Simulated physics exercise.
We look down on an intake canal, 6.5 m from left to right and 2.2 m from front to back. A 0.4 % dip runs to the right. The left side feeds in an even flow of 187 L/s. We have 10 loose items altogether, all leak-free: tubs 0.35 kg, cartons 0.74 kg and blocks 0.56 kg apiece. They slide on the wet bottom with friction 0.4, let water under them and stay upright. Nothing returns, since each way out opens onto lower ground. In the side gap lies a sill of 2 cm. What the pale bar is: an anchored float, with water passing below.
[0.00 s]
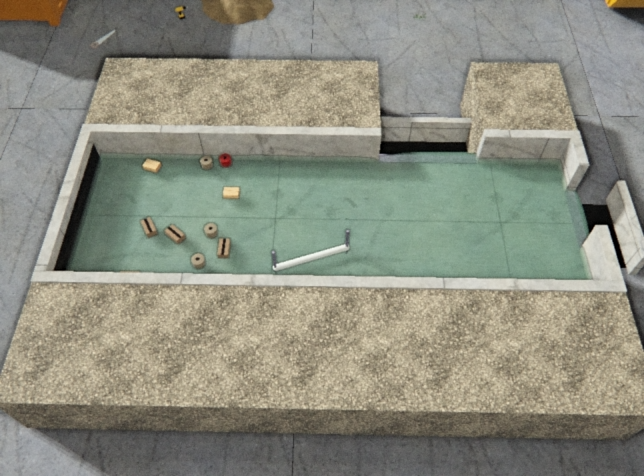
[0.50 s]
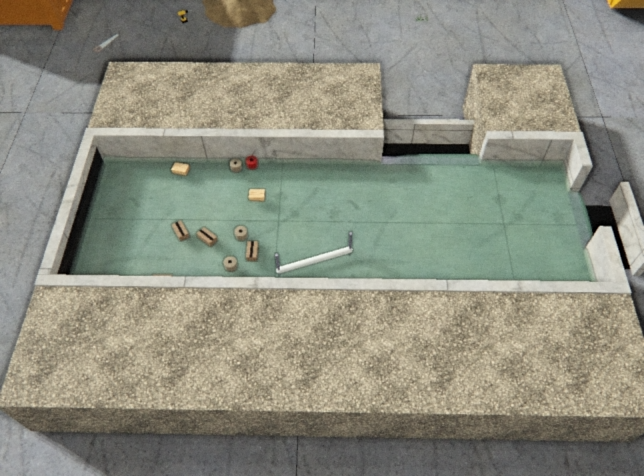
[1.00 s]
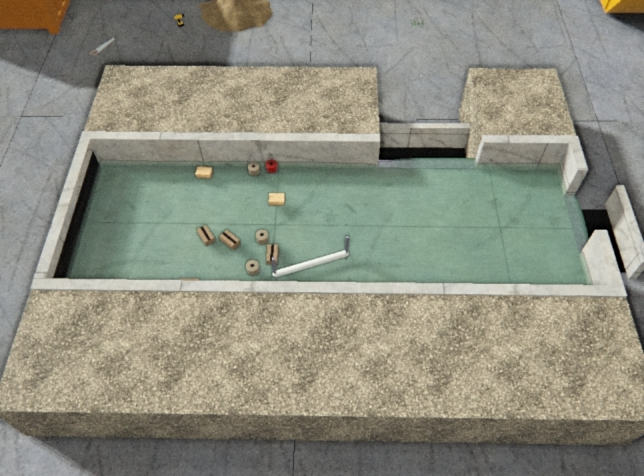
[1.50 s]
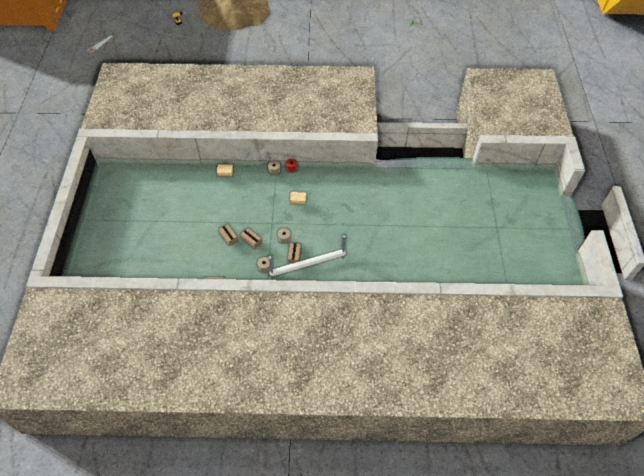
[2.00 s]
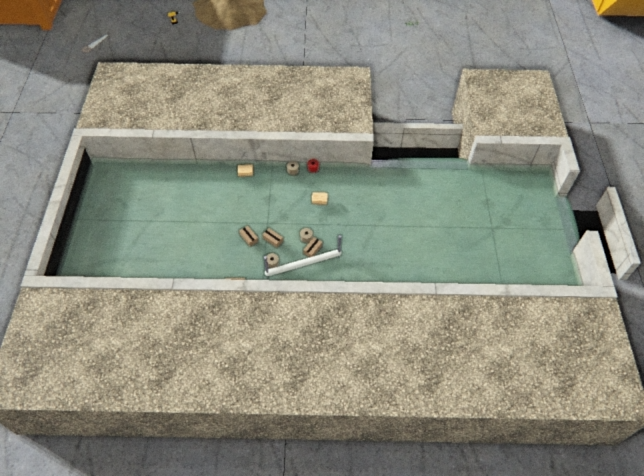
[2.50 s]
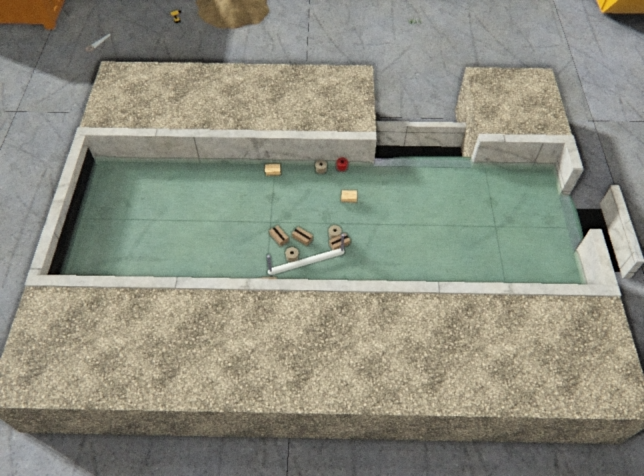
In a shallow walled canal of green water, a red tub and a scattering of small cartons and blocks drift steadily rightward, the lower ones reaching a slanted pale bar and some moving along it while the upper ones float on.
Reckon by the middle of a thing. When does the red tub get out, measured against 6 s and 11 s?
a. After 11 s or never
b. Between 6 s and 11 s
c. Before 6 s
c.
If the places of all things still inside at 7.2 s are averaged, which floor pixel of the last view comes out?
Close to (476, 214).
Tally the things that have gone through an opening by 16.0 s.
9 by that time.
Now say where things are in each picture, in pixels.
The red tub at (225, 158), afloat; 11 cm deep round most things; 0 of 10 have shifted, in the first frame.
The red tub at (252, 160), afloat, 33 cm from its start; about 1940 L in view; 10 of 10 have shifted, in the second frame.
The red tub at (271, 164) floats, 65 cm from its start; 13 cm deep round most things; 10 of 10 have shifted, in the third frame.
The red tub at (292, 163), afloat, 97 cm from its start; 13 cm deep round most things; 10 of 10 have shifted, in the fourth frame.
The red tub at (313, 163) floats, 133 cm from its start; 13 cm deep round most things; 10 of 10 have shifted, in the fifth frame.
The red tub at (342, 162), afloat, 169 cm from its start; about 1950 L in view; 10 of 10 have shifted, in the sixth frame.
After 3.5 s the red tub has gone out (at 3.4 s); 1 of 10 are out; 9 afloat.
After 7.2 s the red tub has gone out (at 3.4 s); 4 of 10 are out; 6 afloat.
After 12.0 s the red tub has gone out (at 3.4 s); 7 of 10 are out; 3 afloat.
After 16.0 s the red tub has gone out (at 3.4 s); 9 of 10 are out; 1 afloat.
